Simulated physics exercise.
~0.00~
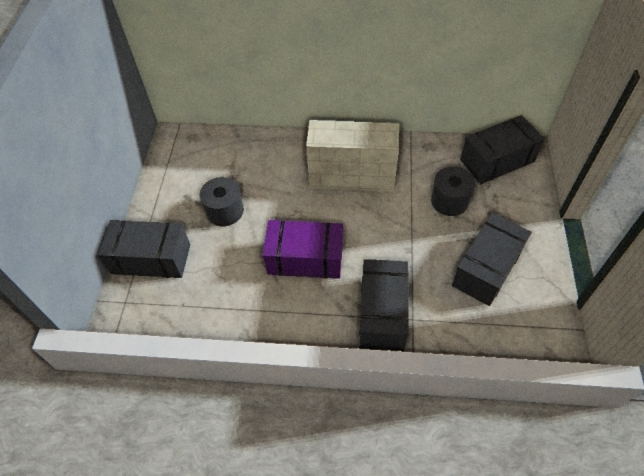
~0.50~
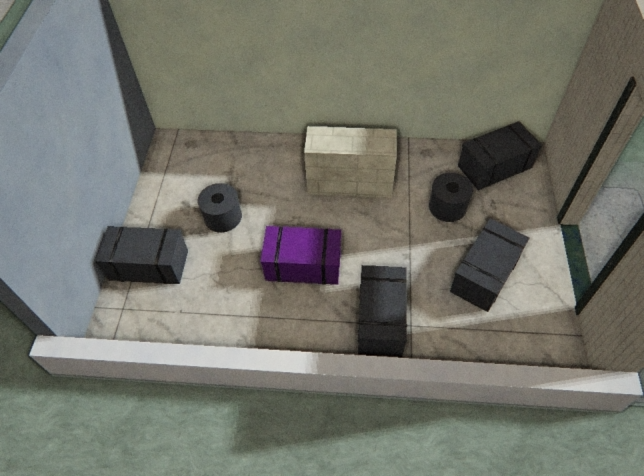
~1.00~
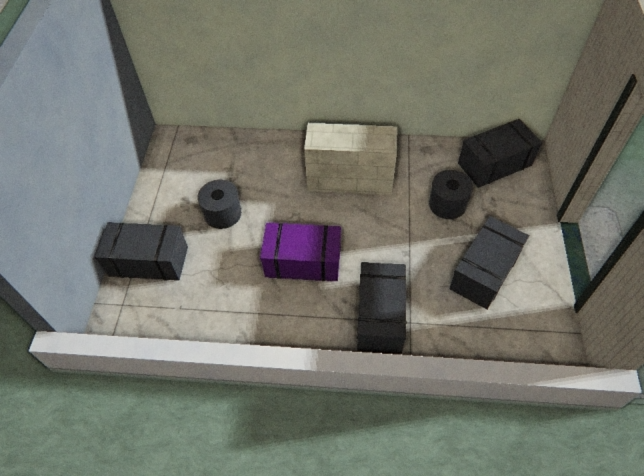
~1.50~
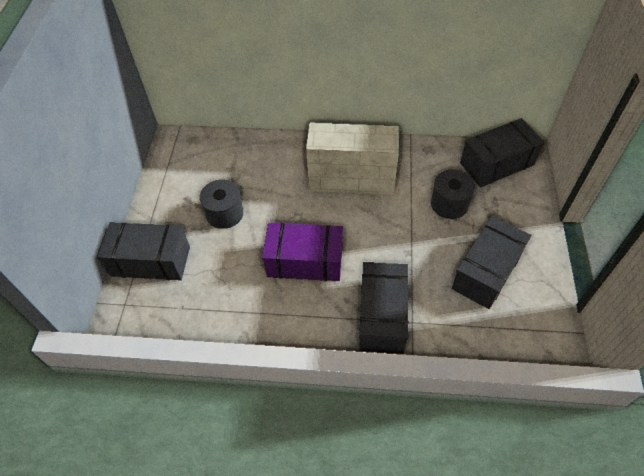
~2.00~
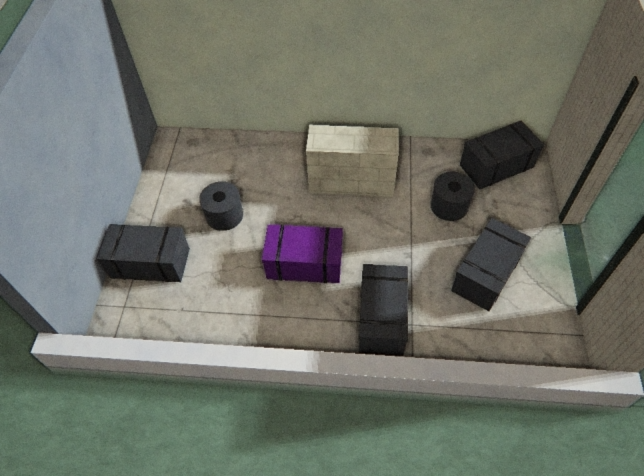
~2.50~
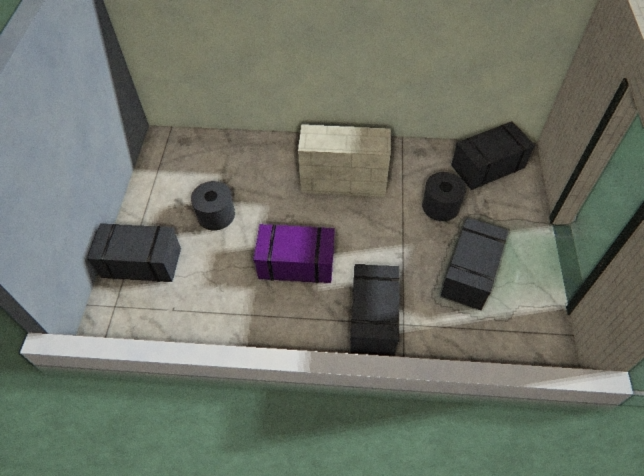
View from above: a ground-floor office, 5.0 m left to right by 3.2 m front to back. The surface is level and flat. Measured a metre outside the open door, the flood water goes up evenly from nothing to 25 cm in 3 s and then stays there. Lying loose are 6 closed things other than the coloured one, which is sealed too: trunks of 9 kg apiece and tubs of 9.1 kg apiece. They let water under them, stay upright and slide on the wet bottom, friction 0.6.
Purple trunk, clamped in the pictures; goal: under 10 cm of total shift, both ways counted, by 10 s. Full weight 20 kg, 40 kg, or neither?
40 kg.
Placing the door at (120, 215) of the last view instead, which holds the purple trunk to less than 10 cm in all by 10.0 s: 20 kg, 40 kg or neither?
Outcome - the heavier pick is required.
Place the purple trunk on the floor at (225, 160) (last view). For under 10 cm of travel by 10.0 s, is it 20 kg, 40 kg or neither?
Outcome - failure with both.
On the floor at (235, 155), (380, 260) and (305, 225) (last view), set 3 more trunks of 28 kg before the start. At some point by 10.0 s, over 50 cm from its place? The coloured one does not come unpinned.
Spot one stays inside, spot two crosses the limit, spot three crosses the limit.
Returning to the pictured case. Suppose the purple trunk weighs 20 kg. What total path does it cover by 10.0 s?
Some 120 cm in all.
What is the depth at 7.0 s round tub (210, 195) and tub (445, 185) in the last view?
Around 5 cm and 5 cm.
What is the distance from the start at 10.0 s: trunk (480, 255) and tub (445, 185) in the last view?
First 300 cm, then 200 cm.
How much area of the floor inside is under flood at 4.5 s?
My estimate is roughly 8.5 m2.
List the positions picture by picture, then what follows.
The purple trunk at (304, 239), on the bottom; water covers 0.0 m2; 0 of 7 have shifted, in the first picture.
The purple trunk at (302, 245) rests on the ground; water covers 0.0 m2; 0 of 7 have shifted, in the second picture.
The purple trunk at (301, 242) rests on the ground; 0.0 m2 under water; 0 of 7 have shifted, in the third picture.
The purple trunk at (303, 242) rests on the ground; 0.0 m2 under water; 0 of 7 have shifted, in the fourth picture.
The purple trunk at (303, 244), on the bottom; 0.3 m2 under water; 0 of 7 have shifted, in the fifth picture.
The purple trunk at (295, 244) rests on the ground; 1.0 m2 under water; 1 of 7 have shifted, in the sixth picture.
After 3.5 s the purple trunk would be 0 cm from its start with 20 kg and 0 cm from its start with 40 kg; 0 cm of water round it then.
After 4.5 s the purple trunk would be 9 cm from its start with 20 kg and 0 cm from its start with 40 kg; 4 cm of water round it then.
After 7.0 s the purple trunk would be 45 cm from its start with 20 kg and 0 cm from its start with 40 kg; 6 cm of water round it then.
After 10.0 s the purple trunk would be 86 cm from its start with 20 kg and 0 cm from its start with 40 kg; 9 cm of water round it then.
